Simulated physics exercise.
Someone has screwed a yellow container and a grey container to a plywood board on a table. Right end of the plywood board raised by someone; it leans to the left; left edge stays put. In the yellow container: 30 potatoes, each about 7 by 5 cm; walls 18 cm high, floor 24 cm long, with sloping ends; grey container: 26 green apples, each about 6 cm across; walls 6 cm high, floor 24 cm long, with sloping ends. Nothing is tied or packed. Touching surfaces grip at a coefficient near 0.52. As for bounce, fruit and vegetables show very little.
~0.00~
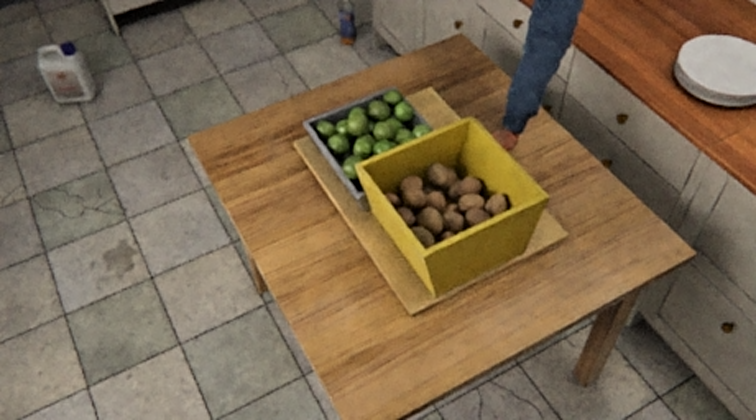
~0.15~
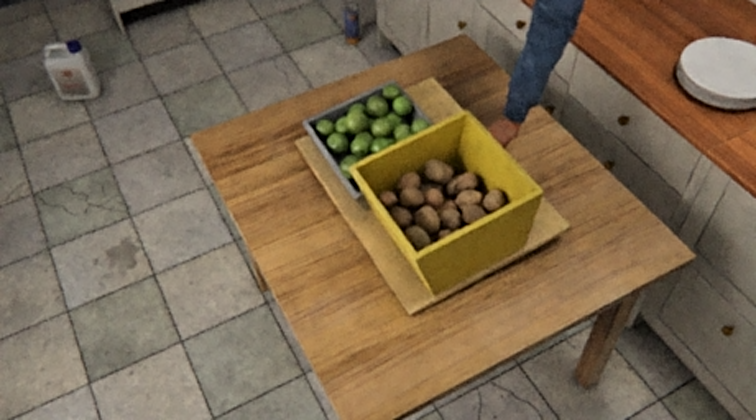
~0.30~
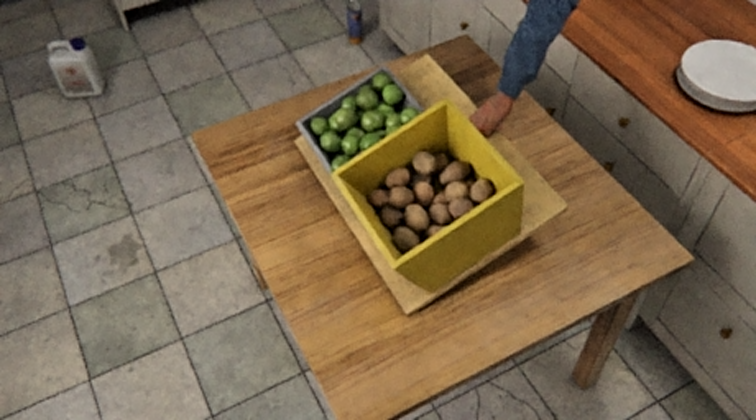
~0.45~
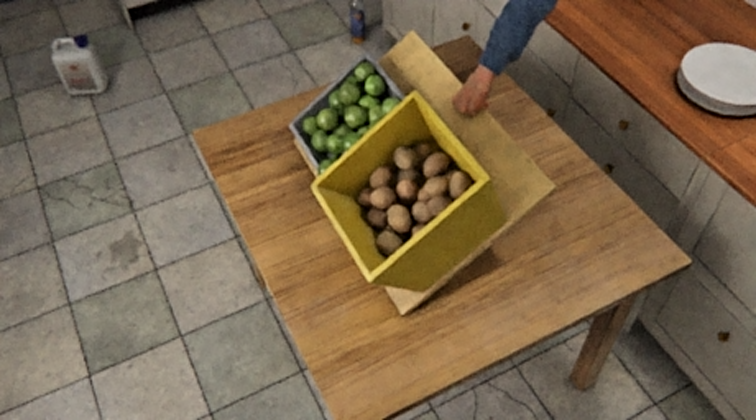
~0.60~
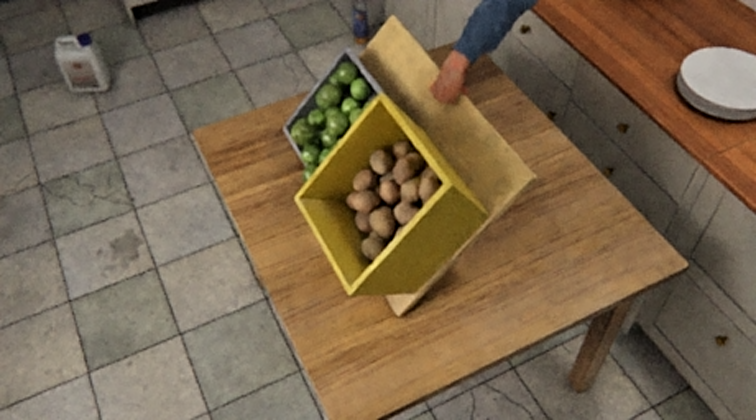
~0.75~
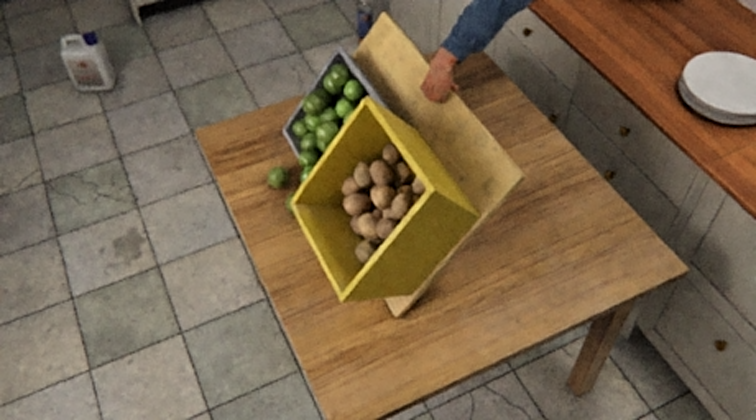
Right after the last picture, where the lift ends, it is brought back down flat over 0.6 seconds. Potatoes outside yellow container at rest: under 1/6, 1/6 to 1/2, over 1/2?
I'd say it will hang on to over five sixths of them.
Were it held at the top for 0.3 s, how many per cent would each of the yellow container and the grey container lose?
With that change, yellow container sheds 0 percent and grey container sheds 30 percent.
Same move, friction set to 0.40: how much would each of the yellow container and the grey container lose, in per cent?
Then the yellow container sheds 0 per cent, while the grey container sheds 30 per cent.
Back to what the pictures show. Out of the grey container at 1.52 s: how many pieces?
At that moment the grey container count out stands near 8.
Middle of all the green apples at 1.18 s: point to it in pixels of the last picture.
Somewhere around pixel (360, 152).
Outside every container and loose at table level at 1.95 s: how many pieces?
I'd put it at close to 3.
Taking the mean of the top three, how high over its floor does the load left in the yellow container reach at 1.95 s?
Height: Roughly 15 cm.
After 0.94 s, tilt 38°; the yellow container has all 30 and the grey container is down by 6 of 26.
After 1.18 s, tilt 10°; the yellow container has all 30 and the grey container is down by 7 of 26.
After 1.52 s, tilt 0°; the yellow container has all 30 and the grey container is down by 7 of 26.
Final count (at 1.95 s), the yellow container has all 30 and the grey container is down by 7 of 26. Asked share, 0 of 30, 0 per cent.
